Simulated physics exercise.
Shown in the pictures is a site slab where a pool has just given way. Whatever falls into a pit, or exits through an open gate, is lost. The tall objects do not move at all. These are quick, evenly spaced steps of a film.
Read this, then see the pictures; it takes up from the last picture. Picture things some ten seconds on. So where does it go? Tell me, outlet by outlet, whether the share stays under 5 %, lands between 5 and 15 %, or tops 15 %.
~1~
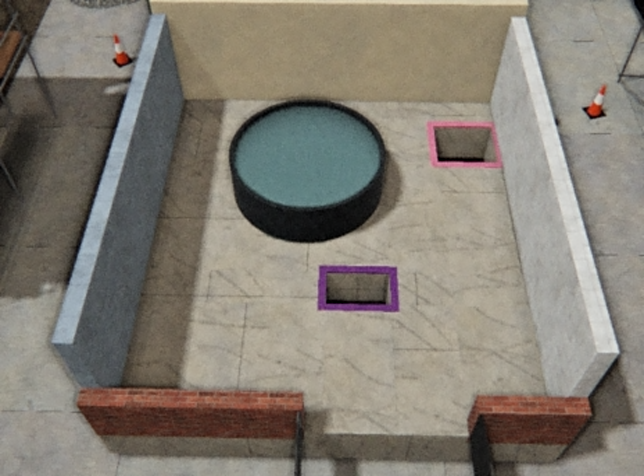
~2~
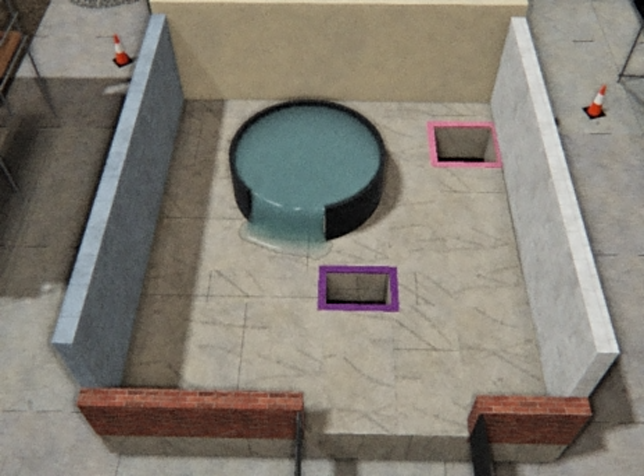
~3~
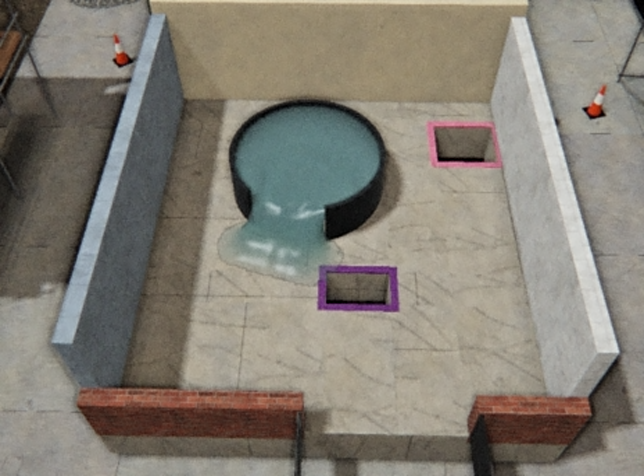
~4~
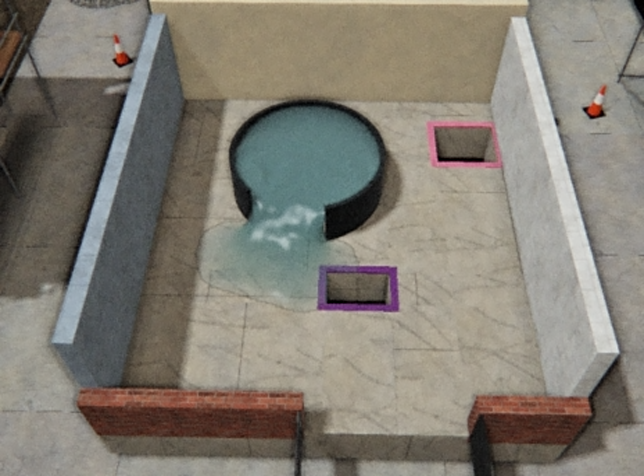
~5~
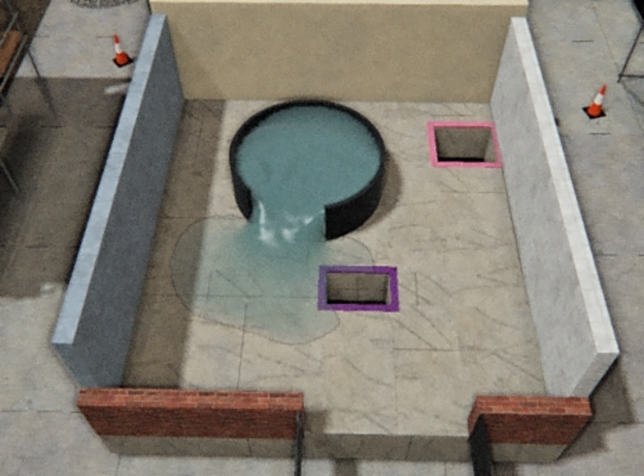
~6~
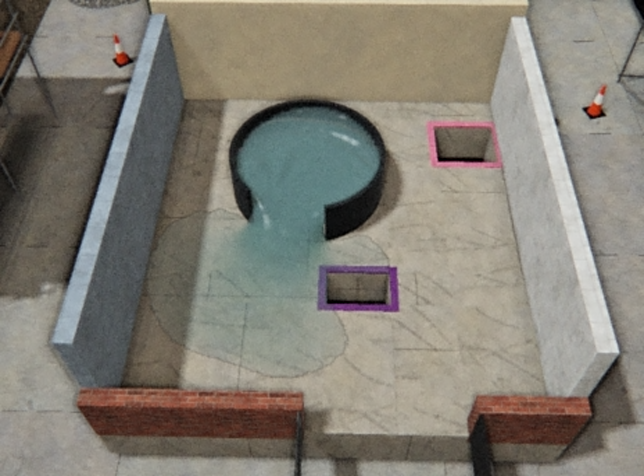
Gate: Beyond fifteen per cent; pink pit: Short of five per cent; purple pit: Inside five to fifteen per cent.
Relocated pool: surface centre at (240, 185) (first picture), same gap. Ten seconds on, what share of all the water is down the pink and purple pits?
After ten seconds: Pink pit around 10 percent, purple pit around 8 percent.
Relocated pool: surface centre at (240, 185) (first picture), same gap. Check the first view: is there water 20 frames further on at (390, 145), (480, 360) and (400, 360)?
Spot 1 unwetted, spot 2 wetted, and spot 3 wetted.
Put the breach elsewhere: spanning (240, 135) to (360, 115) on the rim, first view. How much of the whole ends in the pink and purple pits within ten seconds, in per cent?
In per cent: Pink 35, purple 4.
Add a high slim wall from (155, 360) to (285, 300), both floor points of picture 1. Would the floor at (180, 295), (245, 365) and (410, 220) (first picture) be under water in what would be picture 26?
Going one after another, I'd say reached by the flood, then reached by the flood, then kept clear of the flood.
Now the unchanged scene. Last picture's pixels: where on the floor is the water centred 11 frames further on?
Around pixel (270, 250) of the last picture.
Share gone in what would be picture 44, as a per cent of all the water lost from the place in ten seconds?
By then, close to 65 % of it.
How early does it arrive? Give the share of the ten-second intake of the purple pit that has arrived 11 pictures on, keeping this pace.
Share at that point: Roughly 45 %.
A moment on, water covers 35 % of the floor; the gate 0 %, the pink pit 0 %, the purple pit 2 %.
Next, water covers 35 % of the floor; the gate 3 %, the pink pit 0 %, the purple pit 4 %.
Then, water covers 40 % of the floor; the gate 8 %, the pink pit 0 %, the purple pit 5 %.
Later, water covers 65 % of the floor; the gate 17 %, the pink pit 0 %, the purple pit 7 %.
In the end, water covers 95 % of the floor; the gate 26 %, the pink pit 3 %, the purple pit 8 %.
